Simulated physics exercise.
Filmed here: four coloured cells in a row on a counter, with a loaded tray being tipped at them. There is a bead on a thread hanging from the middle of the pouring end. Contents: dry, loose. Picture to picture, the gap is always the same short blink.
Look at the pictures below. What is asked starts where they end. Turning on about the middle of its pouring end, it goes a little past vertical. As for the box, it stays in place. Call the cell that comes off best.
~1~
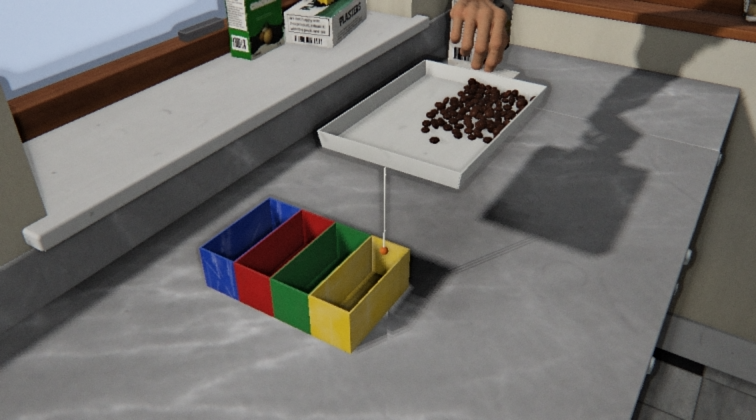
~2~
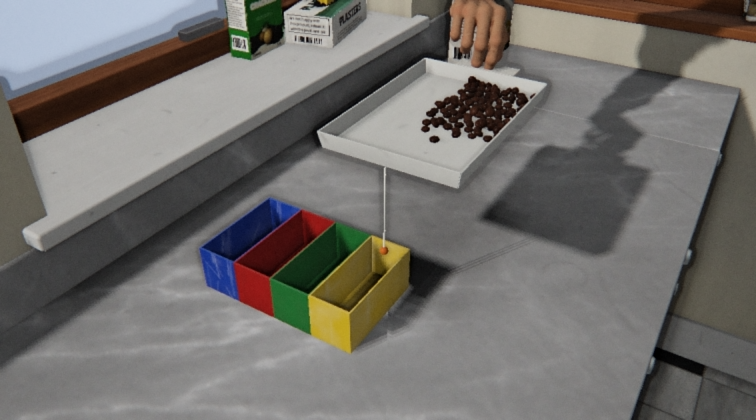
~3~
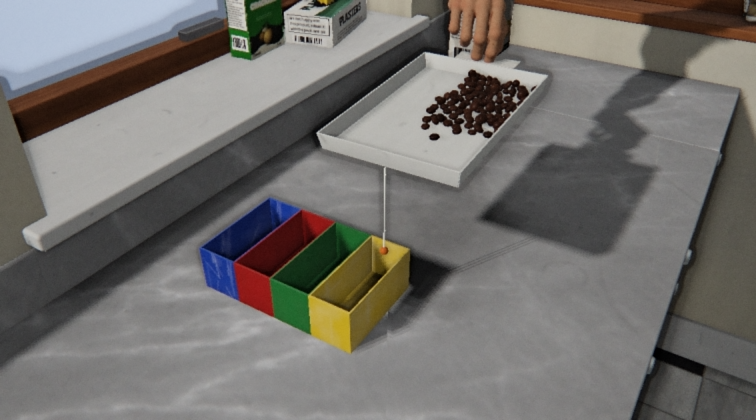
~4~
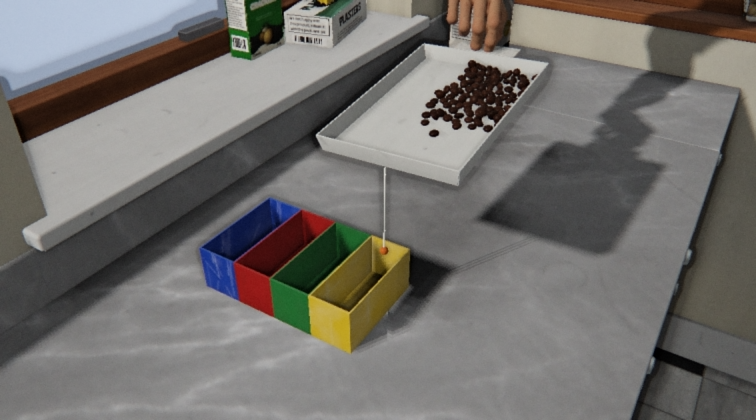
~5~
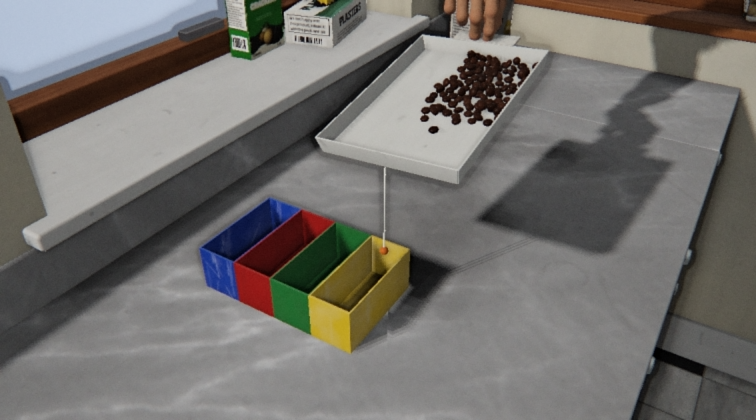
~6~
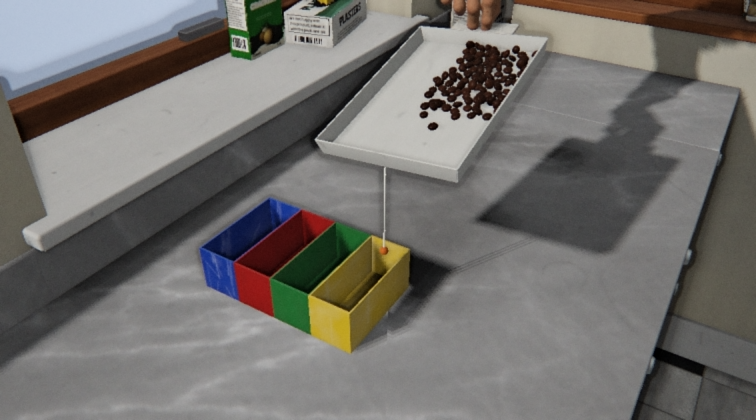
The green cell comes off best.
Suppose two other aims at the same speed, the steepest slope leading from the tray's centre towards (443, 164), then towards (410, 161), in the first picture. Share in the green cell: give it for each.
Respectively close to 0 and 0 in a hundred.
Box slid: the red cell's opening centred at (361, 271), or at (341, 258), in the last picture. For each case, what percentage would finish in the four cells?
Near 80 % and 90 %.
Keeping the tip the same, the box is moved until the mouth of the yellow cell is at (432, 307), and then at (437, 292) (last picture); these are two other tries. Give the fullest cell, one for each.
Attempt 1 - blue; attempt 2 - the cell in blue.
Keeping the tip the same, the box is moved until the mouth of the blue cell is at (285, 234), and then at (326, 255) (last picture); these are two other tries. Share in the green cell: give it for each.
First some 30, then 0 per cent.
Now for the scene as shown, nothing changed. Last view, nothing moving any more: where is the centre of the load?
Centre at rest: Close to (317, 295).
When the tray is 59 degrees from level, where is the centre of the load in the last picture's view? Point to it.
(353, 146).
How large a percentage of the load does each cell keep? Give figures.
The blue cell holds about 0 %, the red cell about 20 %, the green cell about 60 % and the yellow cell about 10 %.
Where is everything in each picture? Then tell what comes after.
Corners of the pouring end at (322, 130) and (459, 171), level; middle of the load at (481, 111), flat chocolate drops; bead on its thread at (384, 251); blue cell at (220, 271); red cell at (254, 286); green cell at (291, 303); yellow cell at (330, 321), in the first frame.
Corners of the pouring end at (322, 131) and (459, 171), level; middle of the load at (481, 110), in the second frame.
Corners of the pouring end at (321, 132) and (458, 170), tipped barely, lowest at the left corner; middle of the load at (481, 104), in the third frame.
Corners of the pouring end at (321, 134) and (457, 169), tipped a little, lowest at the left corner; middle of the load at (481, 97), in the fourth frame.
Corners of the pouring end at (320, 136) and (456, 168), tipped a little, lowest at the left corner; middle of the load at (481, 88), in the fifth frame.
Corners of the pouring end at (319, 138) and (455, 167), tipped a little, lowest at the left corner; middle of the load at (480, 81); blue cell at (220, 271); red cell at (254, 286); green cell at (291, 303); yellow cell at (330, 321), in the sixth frame.
Soon after the last picture, tray tipped steeply; most on the tray; a small part falling or outside the box.
A little later, tray tipped right over; about half on the tray; about a quarter in the green cell; a small part in the red cell; a stray few in the yellow cell; a stray few in the blue cell; a small part falling or outside the box.
Later still, tray tipped past a quarter turn; about two thirds in the green cell; about a quarter in the red cell; a small part in the yellow cell; a stray few in the blue cell; a small part falling or outside the box.
At rest, tray tipped past a quarter turn; about two thirds in the green cell; about a quarter in the red cell; a small part in the yellow cell; a stray few in the blue cell; a small part outside the box.
